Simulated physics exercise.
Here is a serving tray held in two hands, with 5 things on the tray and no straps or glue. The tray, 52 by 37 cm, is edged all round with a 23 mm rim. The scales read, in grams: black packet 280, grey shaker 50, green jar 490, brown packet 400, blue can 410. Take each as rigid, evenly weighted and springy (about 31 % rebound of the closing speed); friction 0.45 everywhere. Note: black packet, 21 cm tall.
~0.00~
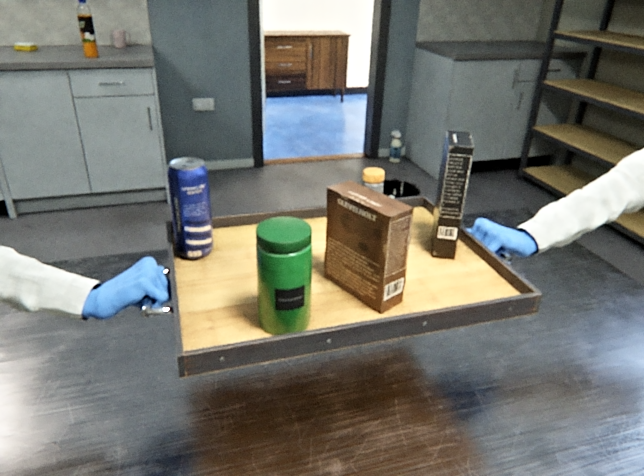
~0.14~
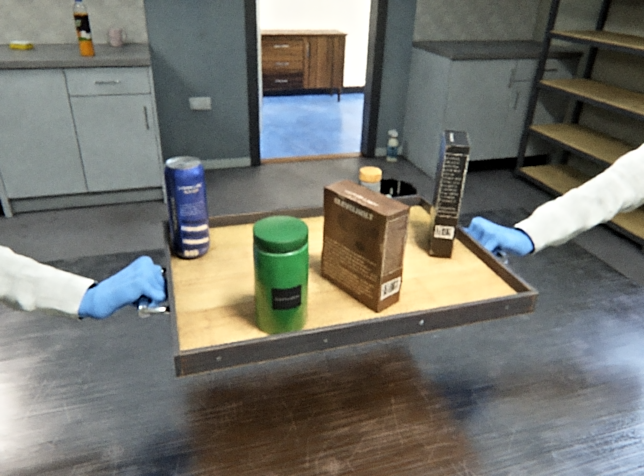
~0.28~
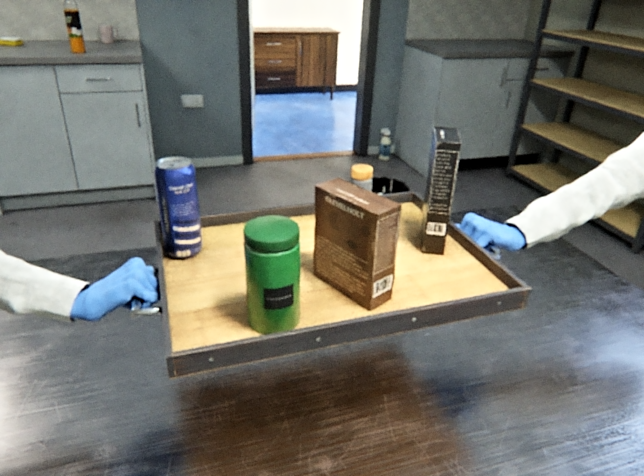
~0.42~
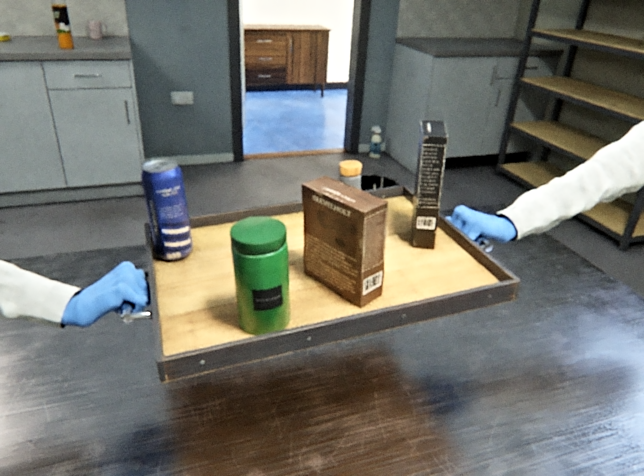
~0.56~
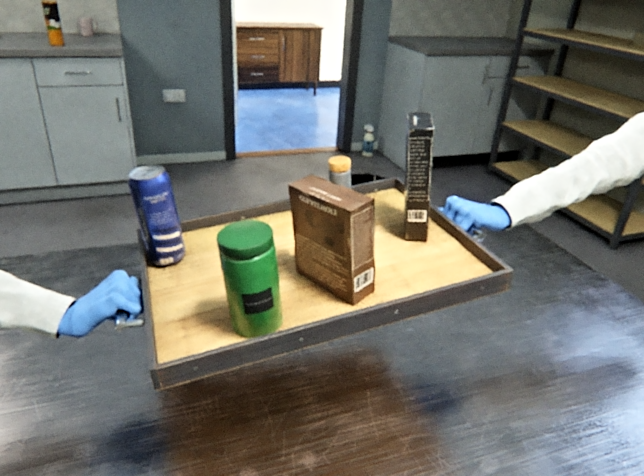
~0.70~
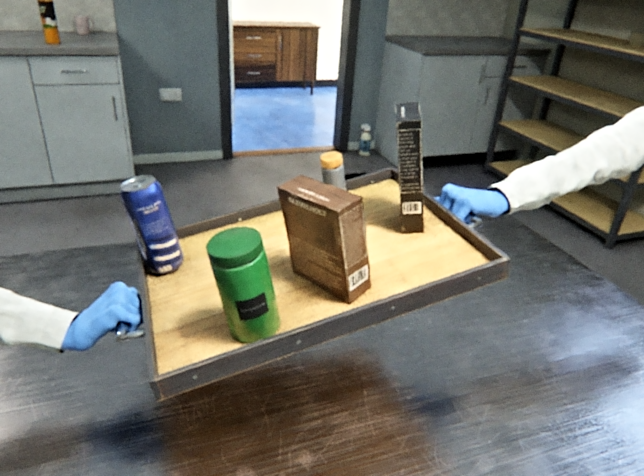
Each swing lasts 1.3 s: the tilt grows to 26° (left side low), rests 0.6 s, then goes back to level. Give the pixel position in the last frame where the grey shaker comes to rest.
At about (179, 227).
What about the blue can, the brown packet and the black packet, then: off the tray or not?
Outcome: The blue can departs its support; the brown packet departs its support; the black packet remains on its support.
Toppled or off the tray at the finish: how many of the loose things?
Tally: 5.
Around 1.40 s, tray at 26°, left edge down; blue can now off the tray; grey shaker on its side near (242, 235); black packet on its side.
Around 1.80 s, tray at 26°, left edge down; green jar now off the tray; grey shaker on its side near (188, 271); black packet on its side.
Around 2.90 s, tray at 5°, left edge down; brown packet now off the tray; grey shaker on its side near (178, 238); black packet on its side.
Finally (5.2 s), off the tray, green jar, brown packet and blue can; on their side or leaning hard on the tray, black packet and grey shaker. Final places as that camera would see them, grey shaker near (179, 227).
